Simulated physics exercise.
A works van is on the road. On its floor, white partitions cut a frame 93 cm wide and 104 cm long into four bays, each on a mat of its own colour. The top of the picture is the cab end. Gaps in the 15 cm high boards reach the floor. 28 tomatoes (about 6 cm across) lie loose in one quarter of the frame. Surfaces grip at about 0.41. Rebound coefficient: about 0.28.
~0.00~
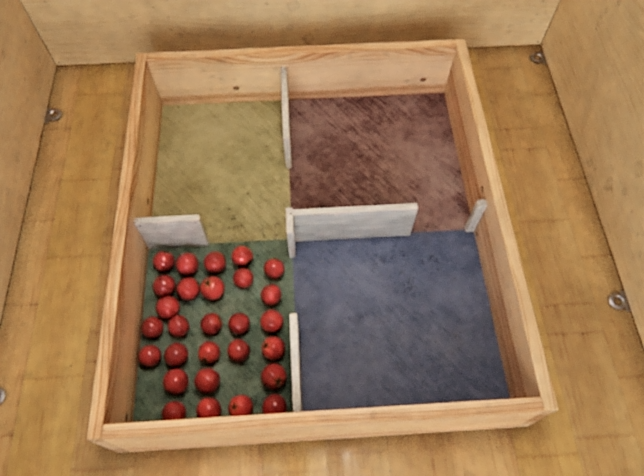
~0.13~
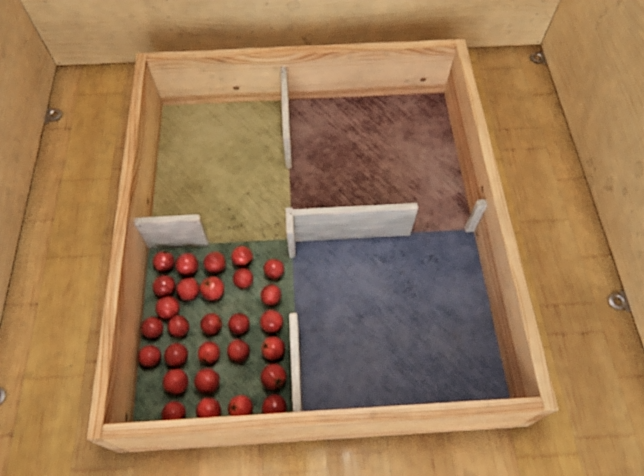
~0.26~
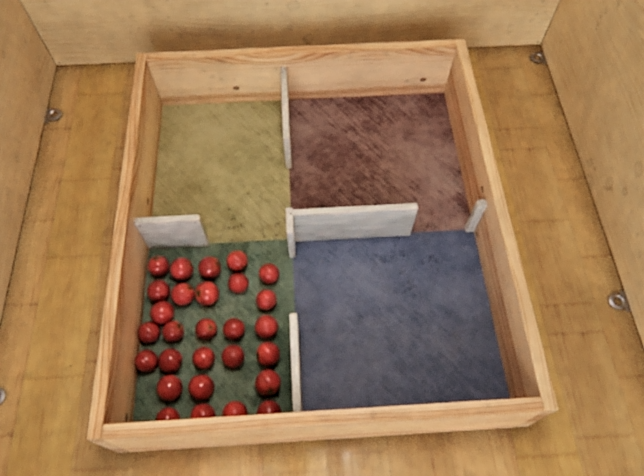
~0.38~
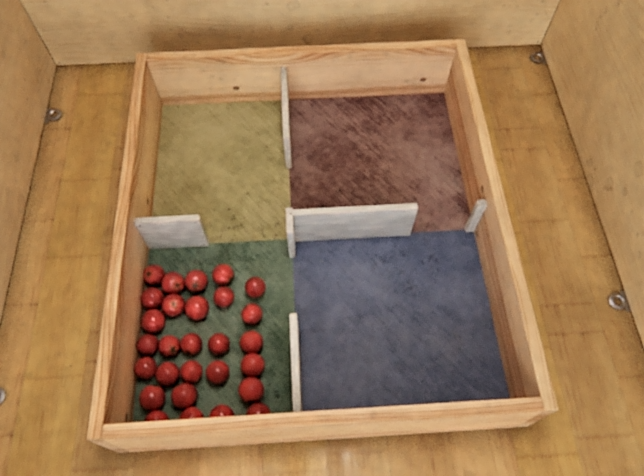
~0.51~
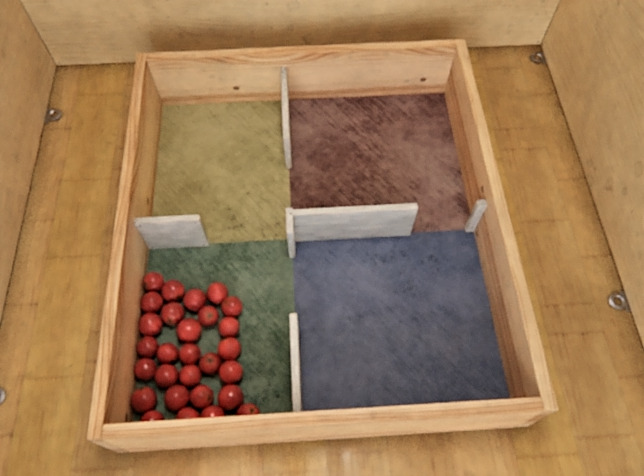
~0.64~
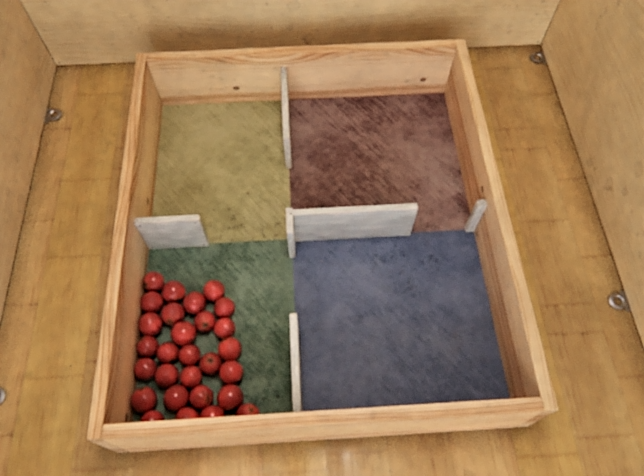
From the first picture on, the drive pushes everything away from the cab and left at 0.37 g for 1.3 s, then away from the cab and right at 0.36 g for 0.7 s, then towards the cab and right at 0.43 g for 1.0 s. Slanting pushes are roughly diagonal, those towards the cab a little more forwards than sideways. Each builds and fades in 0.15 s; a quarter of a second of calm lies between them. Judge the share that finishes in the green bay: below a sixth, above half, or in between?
In the end under a sixth of them are in the green bay.
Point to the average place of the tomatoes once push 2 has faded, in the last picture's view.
At about (228, 366).
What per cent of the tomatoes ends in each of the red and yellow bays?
Red 20, yellow 40 per cent.
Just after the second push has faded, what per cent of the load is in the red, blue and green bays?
By then: Red 0, blue 0, green 100 per cent.
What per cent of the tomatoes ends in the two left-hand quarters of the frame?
About 50 per cent.
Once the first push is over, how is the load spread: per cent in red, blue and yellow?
Red 0, blue 0, yellow 0 per cent.
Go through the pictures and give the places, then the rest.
The first frame shows middle of the blue mat (396, 322); middle of the green mat (217, 332); middle of the red mat (375, 159); middle of the yellow mat (221, 167); 28 in the green bay; the tomato farthest behind, in the direction of the first push, is at (274, 269).
In the second frame, 28 in the green bay; the tomato farthest behind, in the direction of the first push, is at (274, 269).
In the third frame, 28 in the green bay; the tomato farthest behind, in the direction of the first push, is at (269, 274).
In the fourth frame, 28 in the green bay; the tomato farthest behind, in the direction of the first push, is at (255, 287).
In the fifth frame, 28 in the green bay; the tomato farthest behind, in the direction of the first push, is at (218, 293).
In the sixth frame, 28 in the green bay; the tomato farthest behind, in the direction of the first push, is at (214, 291).
After push 1 (1.54 s), 28 in the green bay.
After push 2 (2.49 s), 28 in the green bay.
After push 3 (3.74 s), 7 in the red bay, 8 in the blue bay, 3 in the green bay and 10 in the yellow bay.
Final count (at 4.88 s), 7 in the red bay, 8 in the blue bay, 2 in the green bay and 11 in the yellow bay. Asked share, 2 of 28, 7 per cent.
